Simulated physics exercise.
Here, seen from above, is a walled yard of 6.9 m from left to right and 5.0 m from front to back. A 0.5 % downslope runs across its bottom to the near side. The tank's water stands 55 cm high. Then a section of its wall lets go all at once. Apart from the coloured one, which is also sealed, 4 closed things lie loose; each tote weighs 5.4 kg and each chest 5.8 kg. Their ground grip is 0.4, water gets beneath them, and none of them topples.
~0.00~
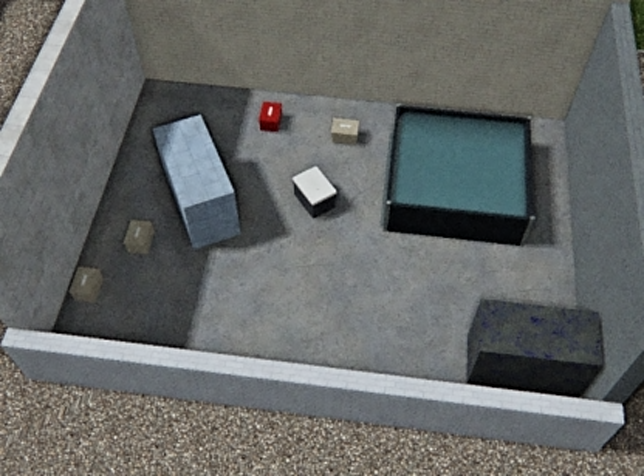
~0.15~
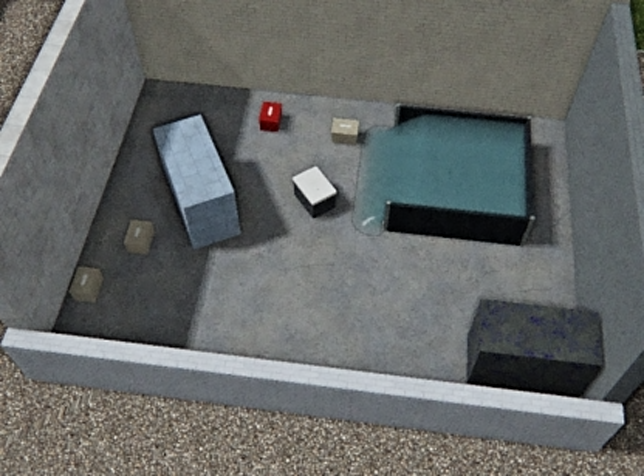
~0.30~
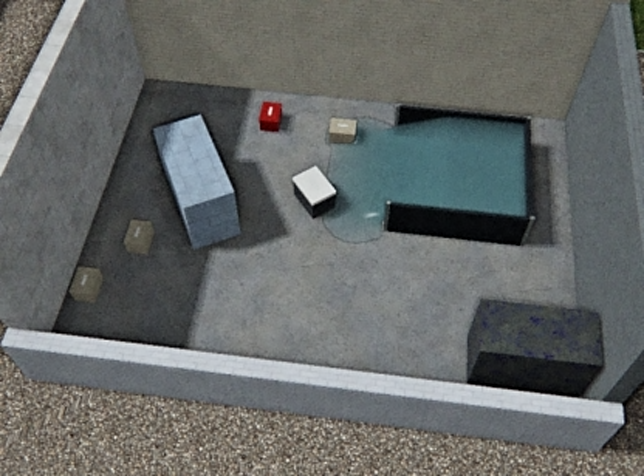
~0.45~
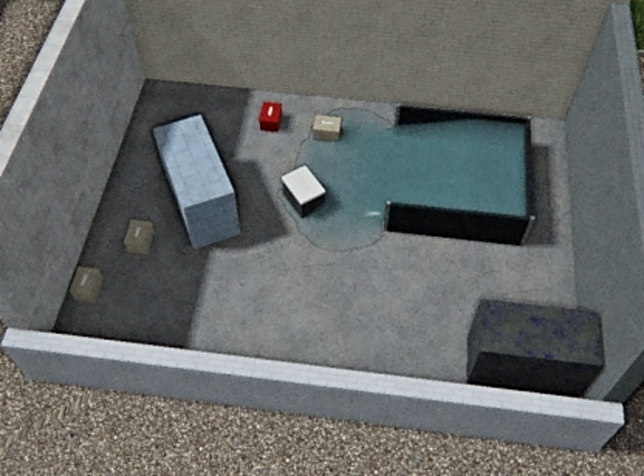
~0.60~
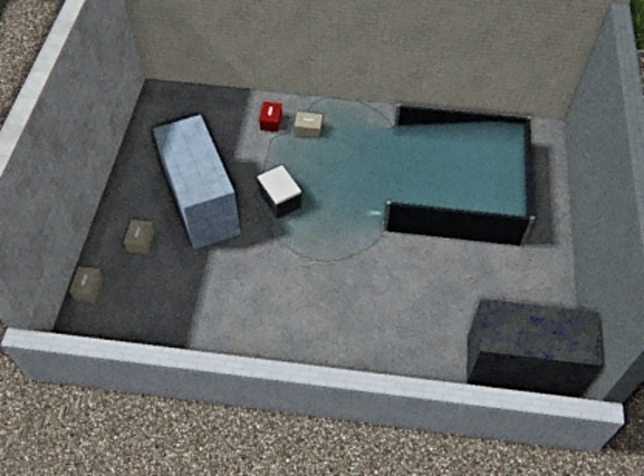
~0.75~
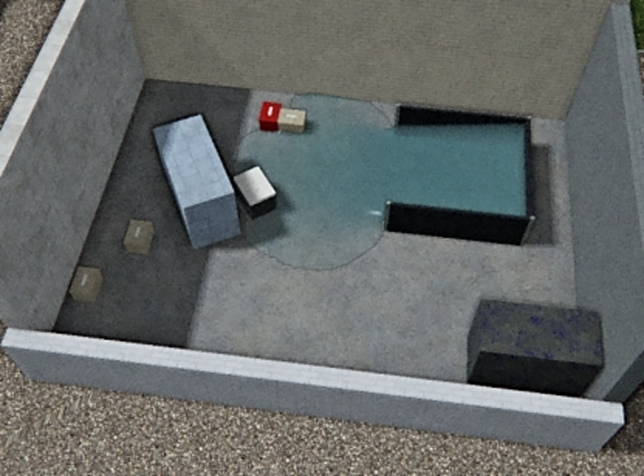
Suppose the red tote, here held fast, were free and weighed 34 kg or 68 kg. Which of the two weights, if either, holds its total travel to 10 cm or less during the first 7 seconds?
Only the heavier one does.
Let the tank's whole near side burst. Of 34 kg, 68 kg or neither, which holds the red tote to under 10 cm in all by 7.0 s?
The lighter one.
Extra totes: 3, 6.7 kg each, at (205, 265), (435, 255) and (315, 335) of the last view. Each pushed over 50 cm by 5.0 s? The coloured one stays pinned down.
In order: Farther, then not as far, then not as far.
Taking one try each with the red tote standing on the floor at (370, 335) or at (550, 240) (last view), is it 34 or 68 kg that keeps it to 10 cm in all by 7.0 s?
Taking the two tries in order, even the light one works and even the light one works.
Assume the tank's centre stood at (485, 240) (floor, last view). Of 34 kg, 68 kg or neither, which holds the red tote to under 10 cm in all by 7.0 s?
In that case, simply put, the lighter one does it.
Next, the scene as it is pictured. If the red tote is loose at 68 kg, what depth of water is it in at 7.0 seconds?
Around 6 cm.
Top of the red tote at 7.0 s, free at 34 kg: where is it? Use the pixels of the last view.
Somewhere around (224, 101).
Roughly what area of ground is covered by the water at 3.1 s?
Wet: Near 21 m2.
After 1.4 s the red tote would be 3 cm from its start with 34 kg and 0 cm from its start with 68 kg; 10 cm of water round it then.
After 3.1 s the red tote would be 78 cm from its start with 34 kg and 0 cm from its start with 68 kg; 10 cm of water round it then.
After 4.9 s the red tote would be 78 cm from its start with 34 kg and 0 cm from its start with 68 kg; 12 cm of water round it then.
After 7.0 s the red tote would be 78 cm from its start with 34 kg and 0 cm from its start with 68 kg; 6 cm of water round it then.
